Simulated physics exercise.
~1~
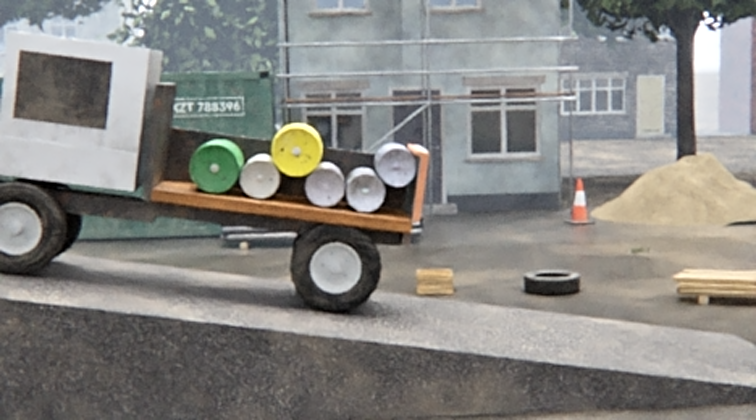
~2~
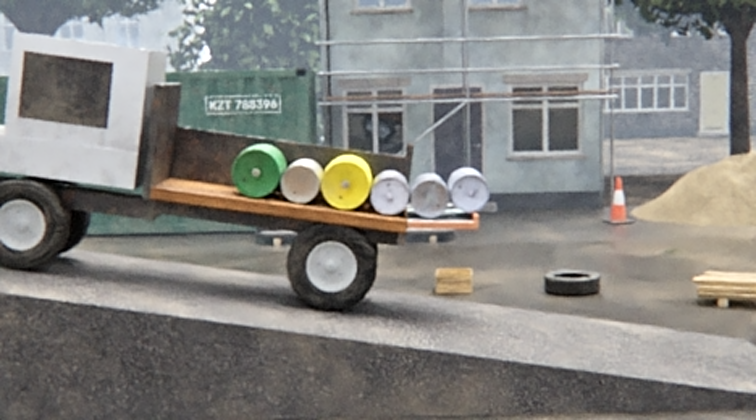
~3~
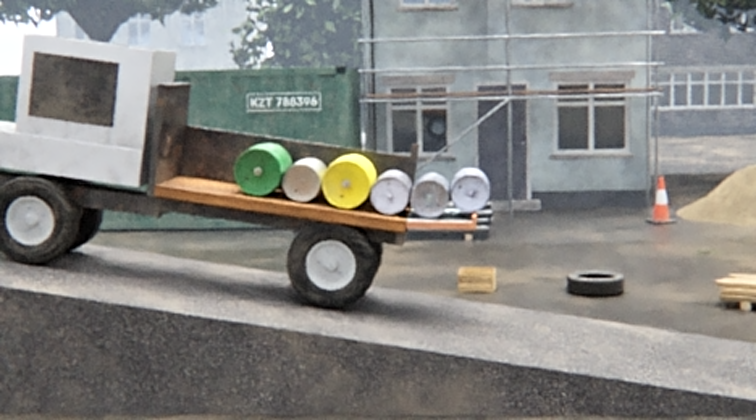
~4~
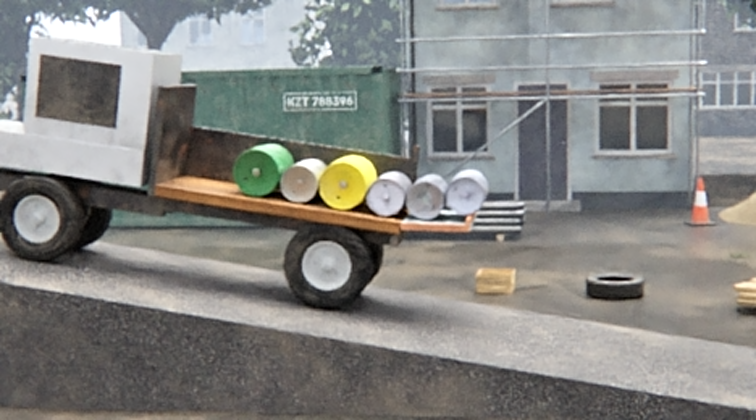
On a sloping ramp by a building site, a pickup's tailgate drops and stacked kegs roll down into a row, staying aboard.
